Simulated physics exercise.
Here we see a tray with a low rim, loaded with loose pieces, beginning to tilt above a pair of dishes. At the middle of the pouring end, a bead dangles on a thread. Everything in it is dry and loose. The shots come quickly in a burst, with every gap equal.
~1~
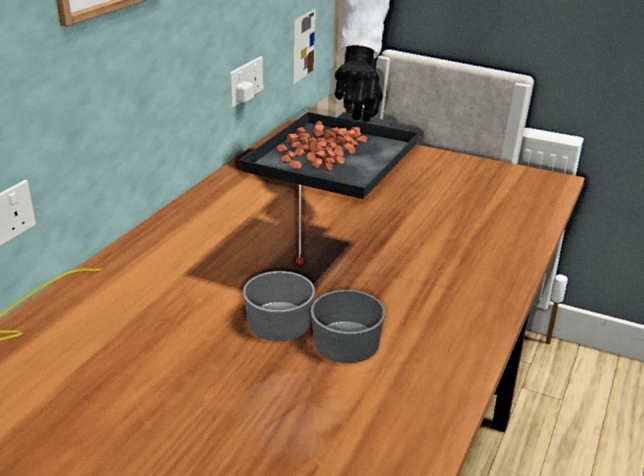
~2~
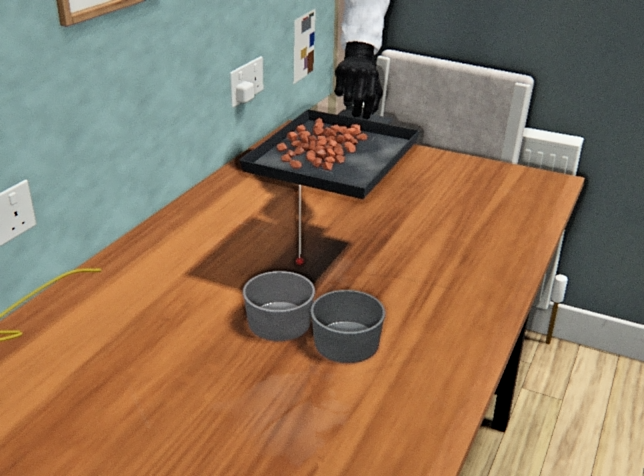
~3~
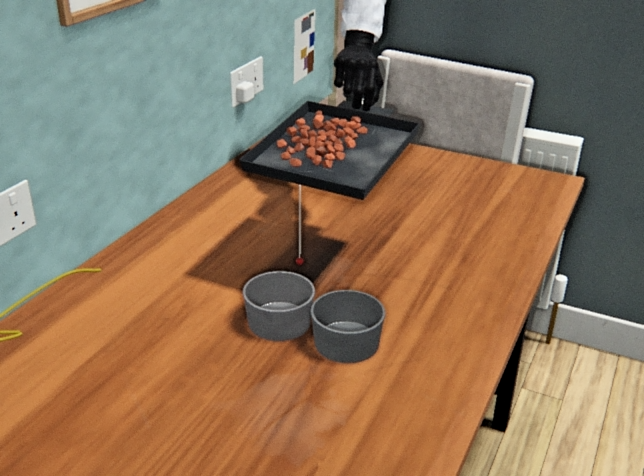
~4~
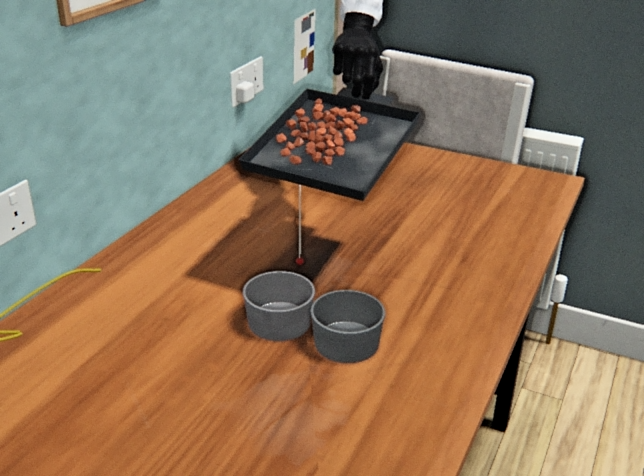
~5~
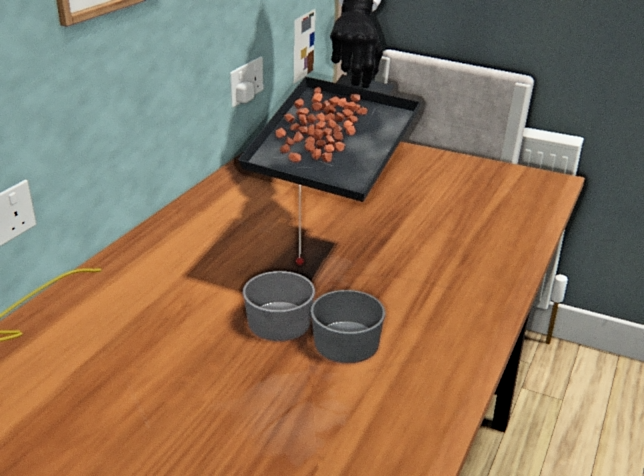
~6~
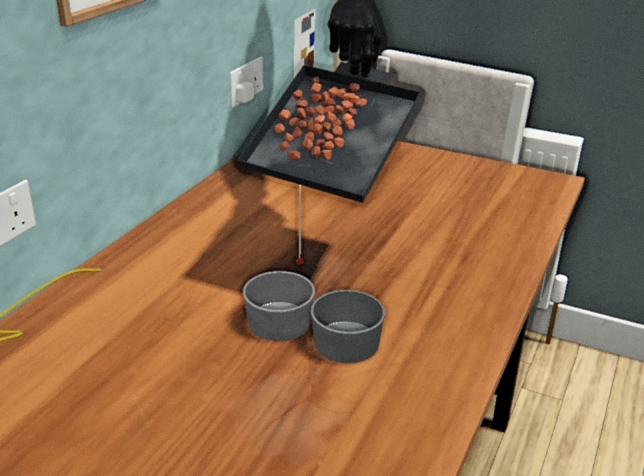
Black-gloved hand raising the far side of a dark tray of crushed brick, tilting it gradually above two grey dishes.
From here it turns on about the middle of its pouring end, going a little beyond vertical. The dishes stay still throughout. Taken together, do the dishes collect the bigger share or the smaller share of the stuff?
The bigger share.
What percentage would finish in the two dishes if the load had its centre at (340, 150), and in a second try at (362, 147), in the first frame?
Respectively 80 and 70 in a hundred.
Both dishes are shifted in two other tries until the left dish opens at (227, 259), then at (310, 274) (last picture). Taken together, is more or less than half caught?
Shy of half, then shy of half.
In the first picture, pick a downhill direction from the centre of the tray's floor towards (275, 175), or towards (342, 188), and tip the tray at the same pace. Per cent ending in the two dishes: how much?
Somewhere close to 0 % the first time, 30 % the second.
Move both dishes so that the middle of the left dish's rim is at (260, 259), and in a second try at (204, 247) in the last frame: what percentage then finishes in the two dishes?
The first try yields 20% and the second yields 0%.
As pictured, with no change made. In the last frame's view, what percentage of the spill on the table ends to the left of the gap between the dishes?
That would be roughly 70 per cent.
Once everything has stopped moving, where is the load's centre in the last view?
Once it all stops, the middle lies near (300, 321).
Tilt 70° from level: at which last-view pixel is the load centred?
Its middle sits at about pixel (308, 180).
Soon after the last picture, tray tipped steeply; most on the tray; a small part in the air.
A little later, tray tipped past a quarter turn; about a quarter on the tray; about a quarter in the right dish; about a quarter in the left dish; a small part outside both; about a quarter in the air.
Later still, tray tipped past a quarter turn; about a quarter in the right dish; about a third in the left dish; about a third outside both.
At rest, tray tipped past a quarter turn; about a quarter in the right dish; about a third in the left dish; about a third outside both.
